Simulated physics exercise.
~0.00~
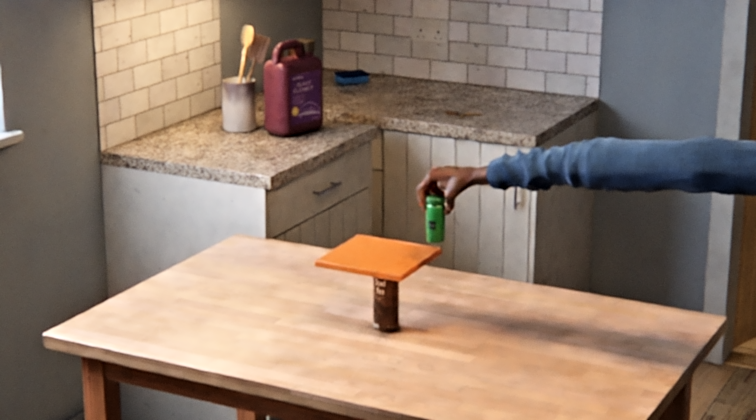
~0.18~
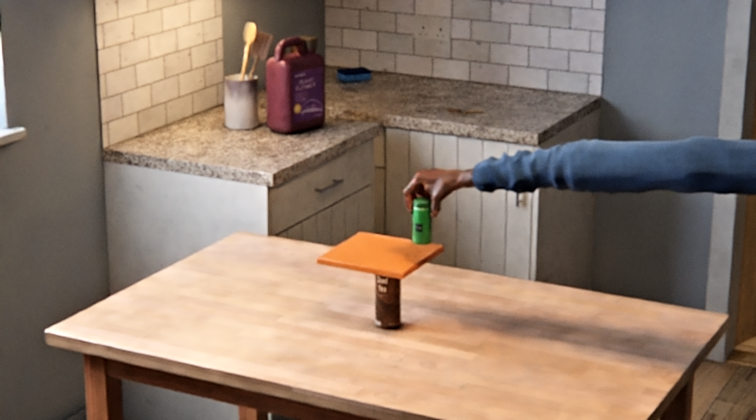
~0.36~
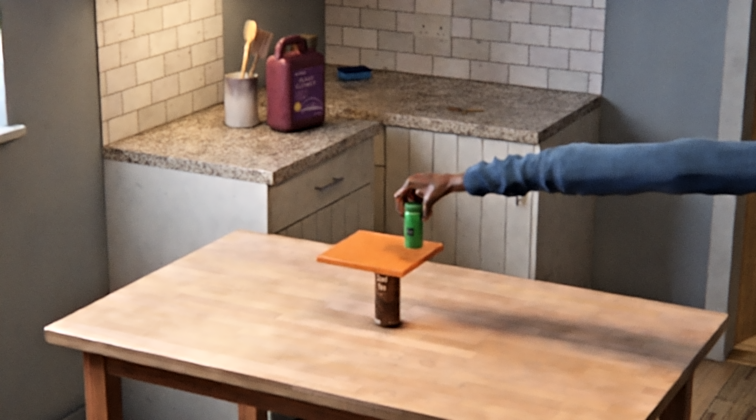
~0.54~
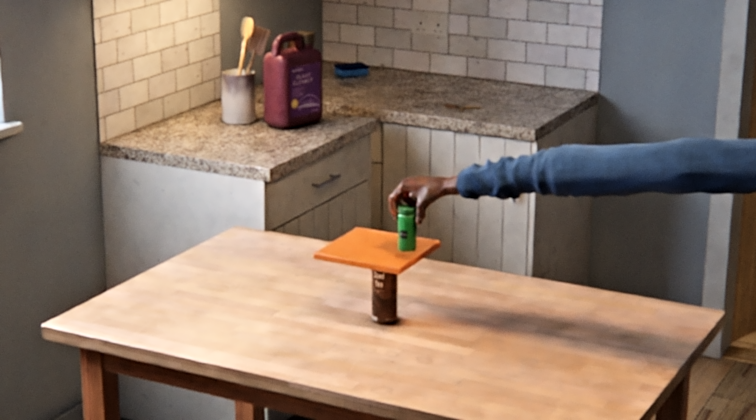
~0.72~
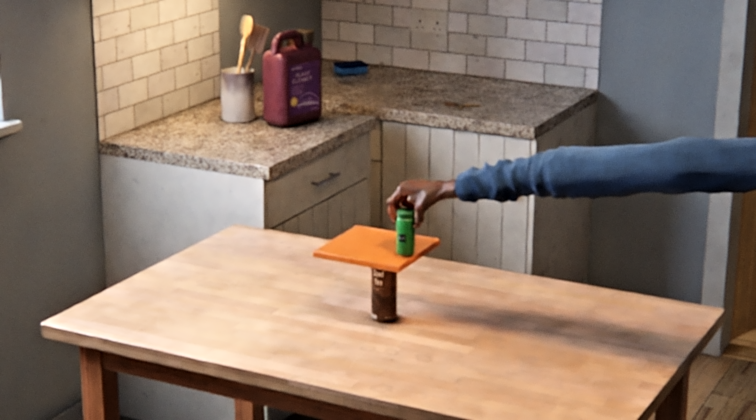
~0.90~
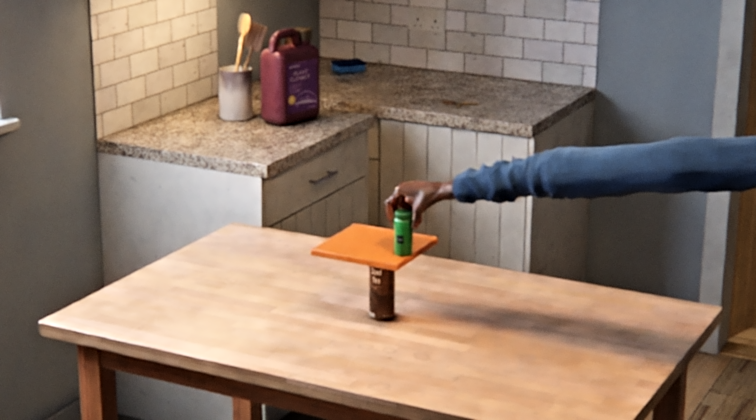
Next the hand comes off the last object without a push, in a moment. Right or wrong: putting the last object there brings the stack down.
Wrong, the stack stays up.
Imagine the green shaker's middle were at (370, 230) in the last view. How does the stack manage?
Result: The stack stays stable.
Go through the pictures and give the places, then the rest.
Coming down; green shaker (436, 219); brown can (386, 295), in the first picture.
Coming down; green shaker (422, 221); brown can (388, 293), in the second picture.
Coming down; green shaker (414, 225); brown can (388, 291), in the third picture.
Coming down; green shaker (408, 228); brown can (385, 288), in the fourth picture.
Coming down; green shaker (406, 231); brown can (384, 286), in the fifth picture.
Set down, still held; green shaker (404, 233); brown can (382, 284), in the sixth picture.
After 1.20 s, no change.
After 1.70 s, green shaker resting near (404, 233).
In the end (2.4 s), all 3 unmoved. At the end, from the last picture's camera, green shaker near (404, 233). The stack stays up.
